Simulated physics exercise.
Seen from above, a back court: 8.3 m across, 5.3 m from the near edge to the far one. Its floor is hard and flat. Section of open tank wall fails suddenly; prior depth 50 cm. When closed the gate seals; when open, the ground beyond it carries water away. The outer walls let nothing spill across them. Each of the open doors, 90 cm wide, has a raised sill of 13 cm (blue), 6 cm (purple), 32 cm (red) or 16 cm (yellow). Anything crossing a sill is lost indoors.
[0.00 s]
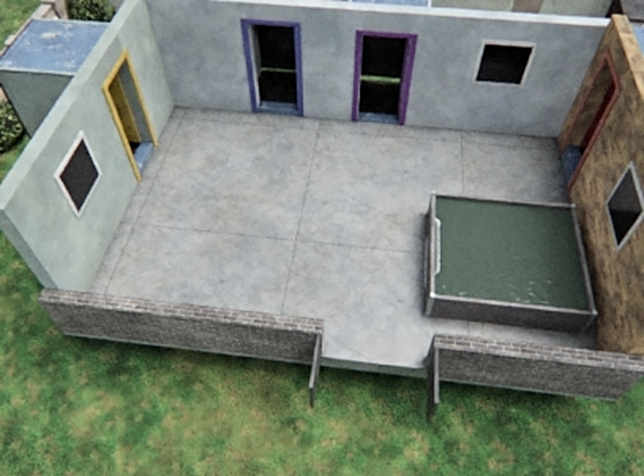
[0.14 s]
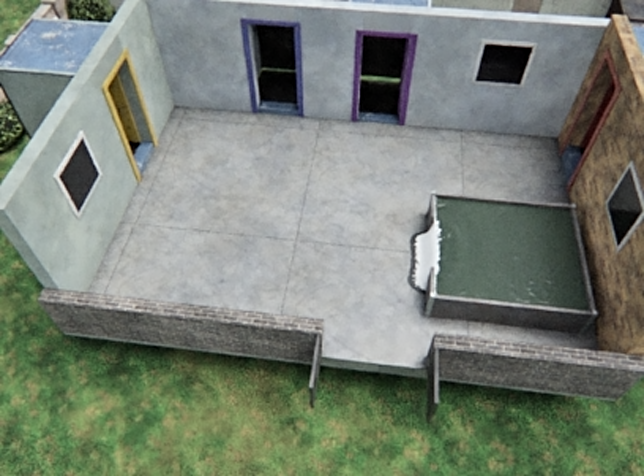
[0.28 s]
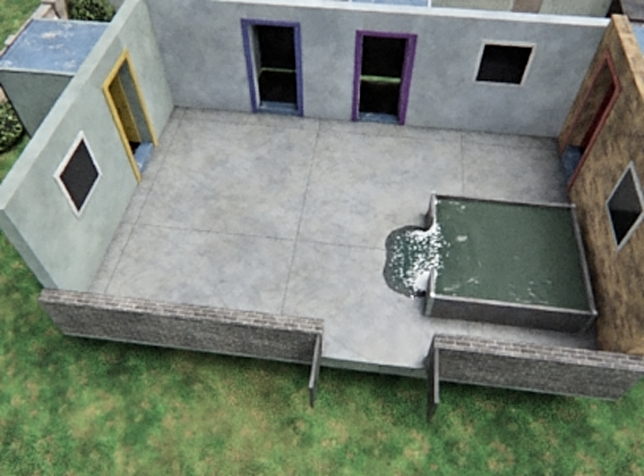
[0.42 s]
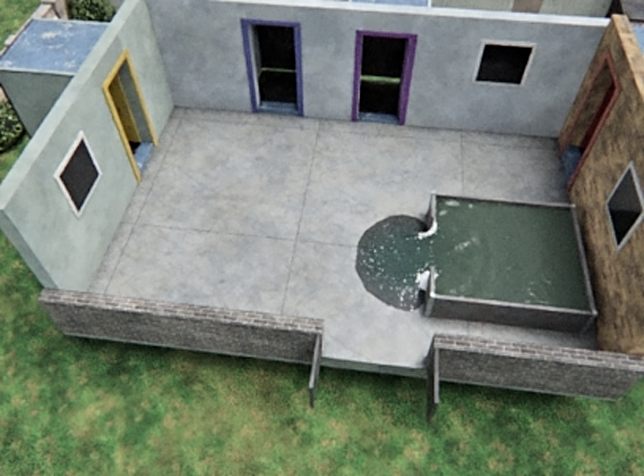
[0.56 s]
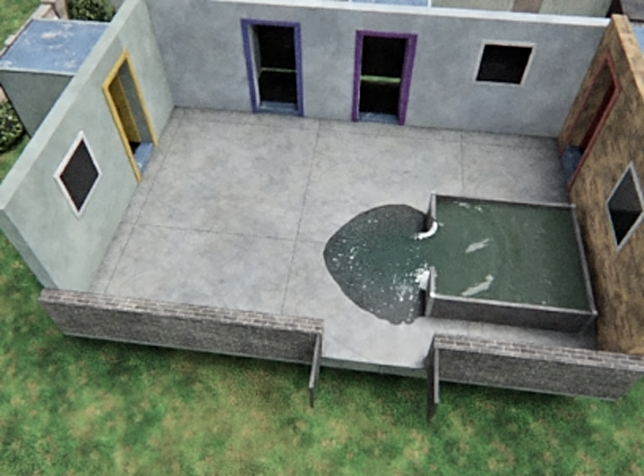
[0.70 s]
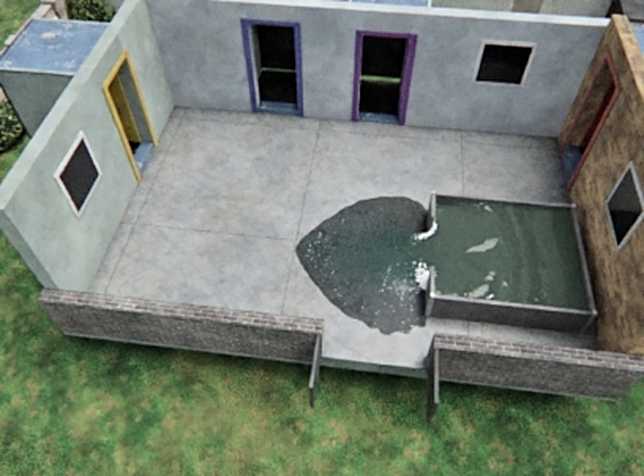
The clip opens on a walled court seen from above, with still, dark green water in an open tank at the right. A section of the tank's left wall gives way, and white, foaming water bursts through the gap, then spreads leftward across the gray floor in a widening dark pool.
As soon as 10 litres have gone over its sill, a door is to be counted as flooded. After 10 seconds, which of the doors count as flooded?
Blue door: Not flooded; purple door: Not flooded; red door: Not flooded; yellow door: Not flooded.
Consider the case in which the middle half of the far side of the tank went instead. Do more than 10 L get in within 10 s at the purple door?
Purple: Exceeds.
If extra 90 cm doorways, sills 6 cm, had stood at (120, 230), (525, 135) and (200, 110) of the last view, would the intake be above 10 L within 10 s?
Check each in turn: The first succeeds, the second fails, the third succeeds.
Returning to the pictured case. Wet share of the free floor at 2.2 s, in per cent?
About 45 per cent.
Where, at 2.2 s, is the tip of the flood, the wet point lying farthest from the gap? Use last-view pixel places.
That would be close to (117, 253).
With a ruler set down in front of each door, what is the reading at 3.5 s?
Blue 6 cm, purple 0 cm, red 0 cm, yellow 12 cm.
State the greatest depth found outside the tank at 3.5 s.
It gets to some 24 cm.
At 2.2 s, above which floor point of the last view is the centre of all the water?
Centre: Roughly (423, 260) px.
After 1.4 s water covers 25 % of the floor and is deepest (26 cm) near (415, 259); blue door not reached, purple door not reached, red door not reached, yellow door not reached.
After 2.2 s water covers 45 % of the floor and is deepest (24 cm) near (415, 259); blue door not reached, purple door not reached, red door not reached, yellow door not reached.
After 3.5 s water covers 65 % of the floor and is deepest (24 cm) near (93, 305); blue door 6 cm at the sill, 0 L in, purple door not reached, red door not reached, yellow door 12 cm at the sill, 0 L in.
After 6.0 s water covers 65 % of the floor and is deepest (14 cm) near (230, 161); blue door 5 cm at the sill, 0 L in, purple door 1 cm at the sill, 0 L in, red door not reached, yellow door 10 cm at the sill, 0 L in.
After 10.0 s water covers 80 % of the floor and is deepest (10 cm) near (161, 136); blue door 8 cm at the sill, 0 L in, purple door 5 cm at the sill, 0 L in, red door not reached, yellow door 10 cm at the sill, 0 L in.
